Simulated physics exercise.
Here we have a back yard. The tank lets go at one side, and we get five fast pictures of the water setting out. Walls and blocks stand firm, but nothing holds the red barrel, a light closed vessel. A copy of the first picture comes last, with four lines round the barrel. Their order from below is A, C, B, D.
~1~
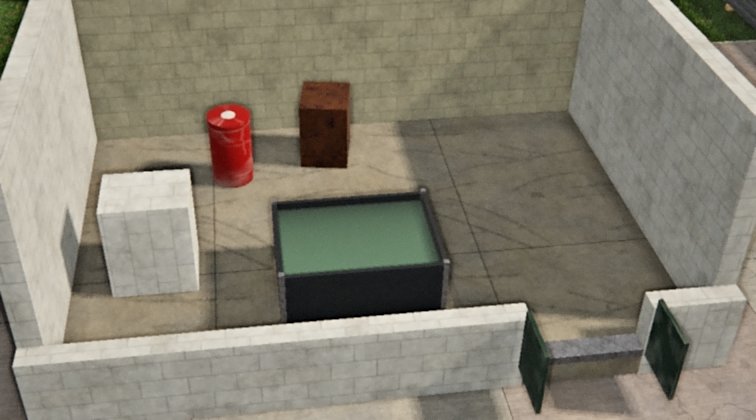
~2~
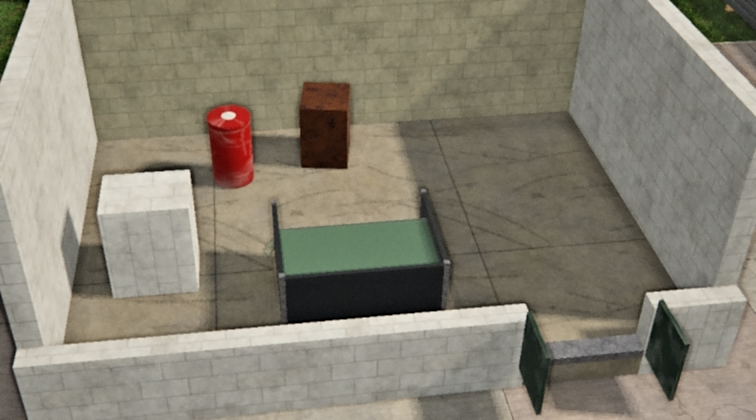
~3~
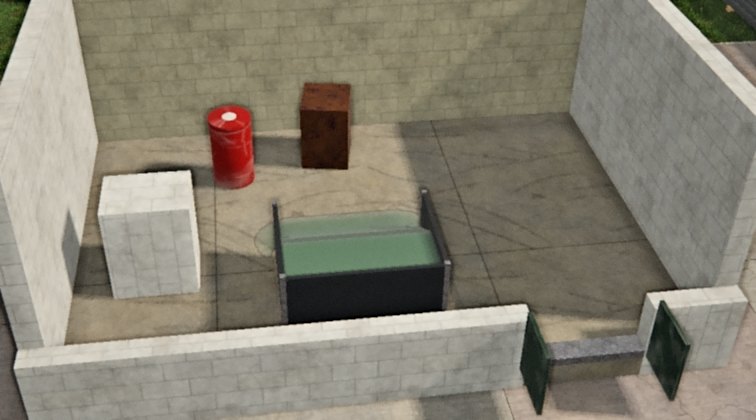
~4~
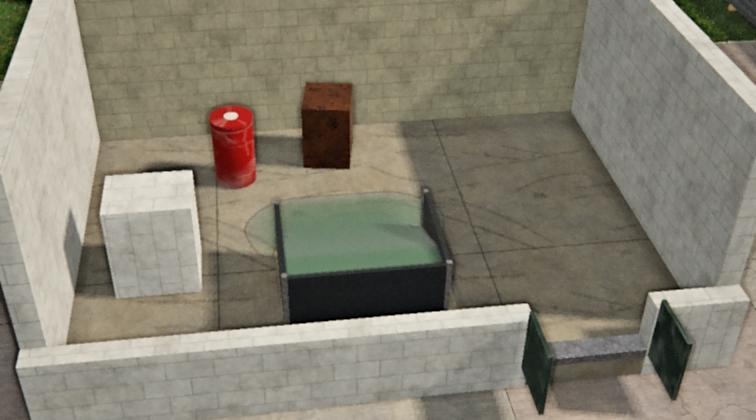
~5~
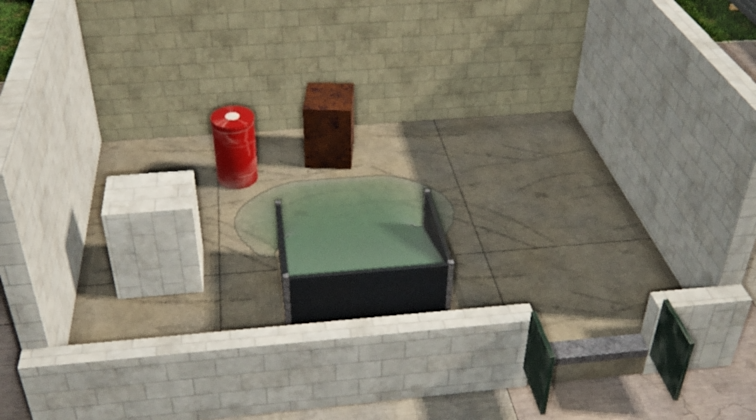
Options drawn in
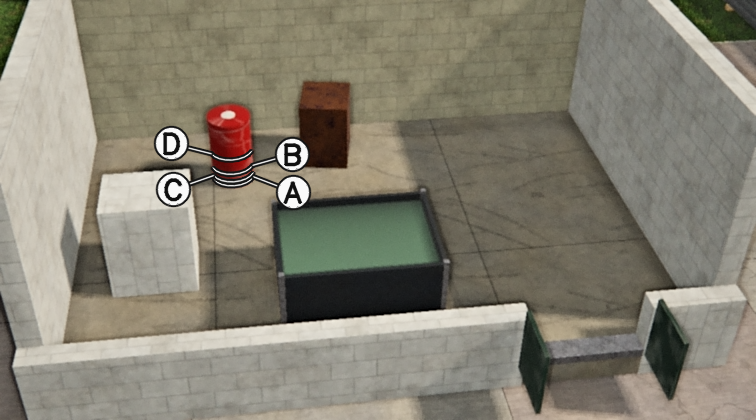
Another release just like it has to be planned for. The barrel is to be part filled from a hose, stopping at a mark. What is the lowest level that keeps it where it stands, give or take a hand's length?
The limit is D.
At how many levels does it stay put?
One.
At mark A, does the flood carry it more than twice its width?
Yes, it does.
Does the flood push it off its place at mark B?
Yes.
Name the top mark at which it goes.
B it is.
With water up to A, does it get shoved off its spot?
Yes, it does.
On the marked copy, A at (234, 185); B at (233, 174); C at (233, 181); D at (231, 160); from the bottom up A, C, B, D.
For mark A, it is pushed about 3 times its own width away.
For mark B, it is pushed about half its own width away.
For mark C, it is pushed about 3 times its own width away.
For mark D, it does not move.
